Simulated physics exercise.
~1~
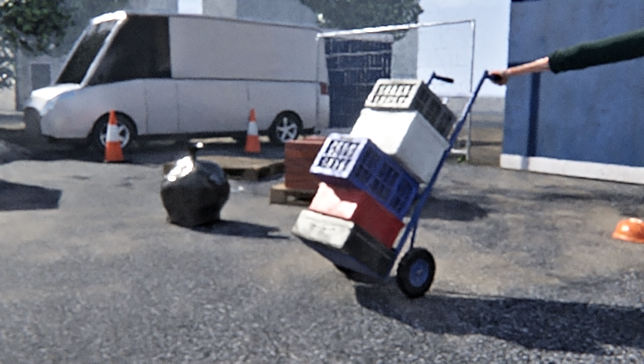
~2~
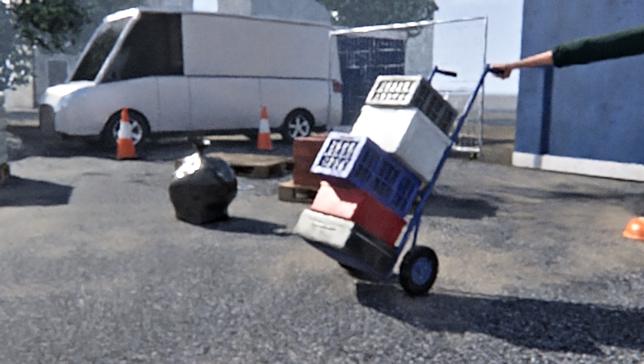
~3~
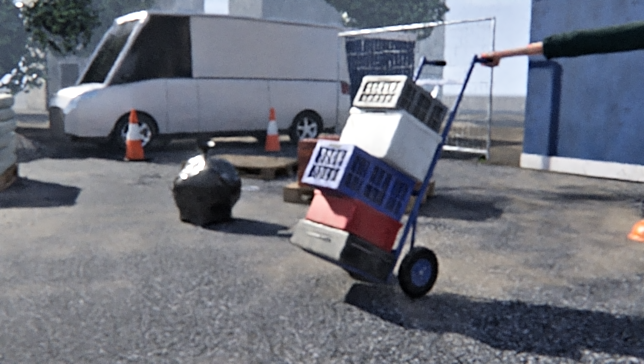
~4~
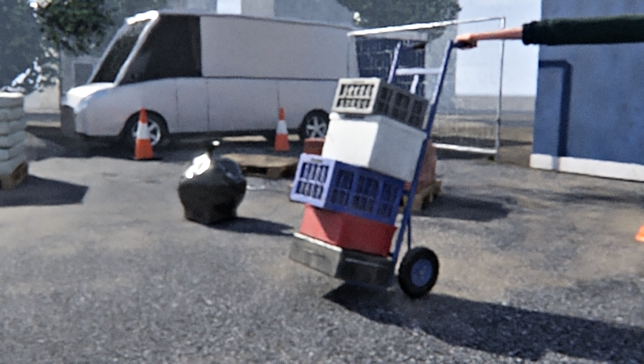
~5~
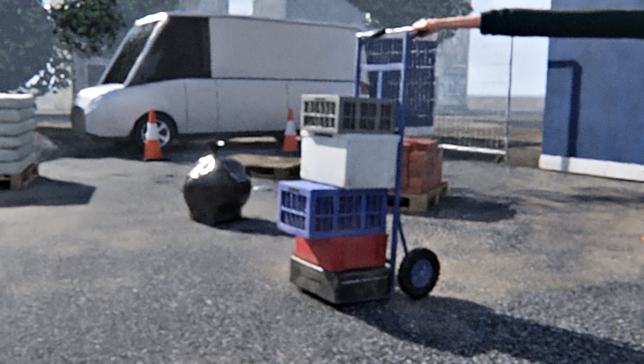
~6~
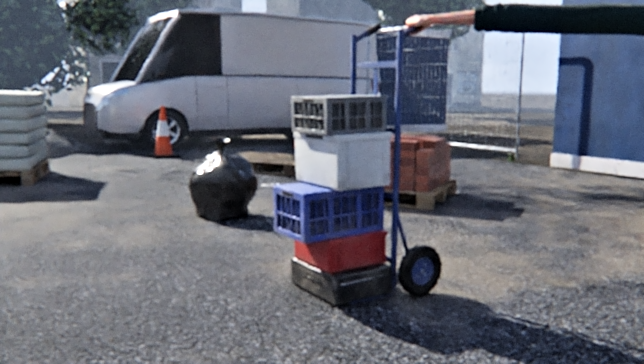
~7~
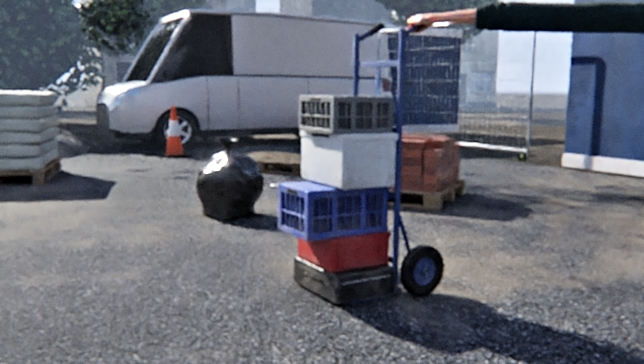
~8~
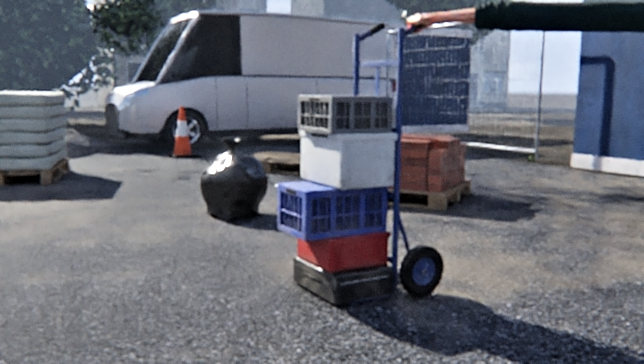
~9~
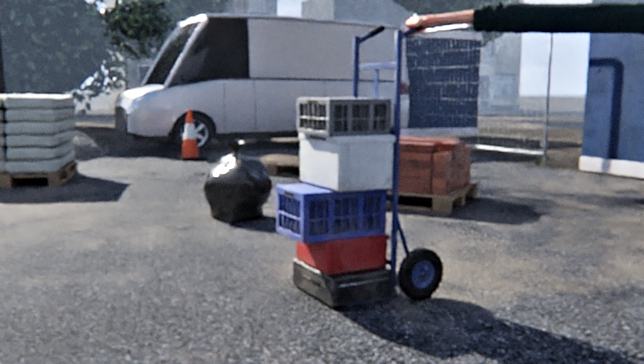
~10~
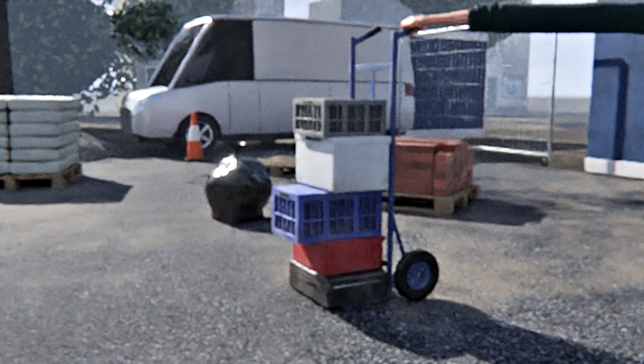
A blue sack truck loaded with a stack of crates and boxes leans back toward the right in a sunlit paved yard, seen from the side by a slowly drifting camera. From the top down, it carries a grey crate, a white tote, a blue crate, a red tote and a black toolbox. A white van, orange cones and a black sack stand behind. An arm in a dark sleeve reaches from the right and tips the truck forward until it stands upright. The stack stays together and remains standing, the hand still on the handle.
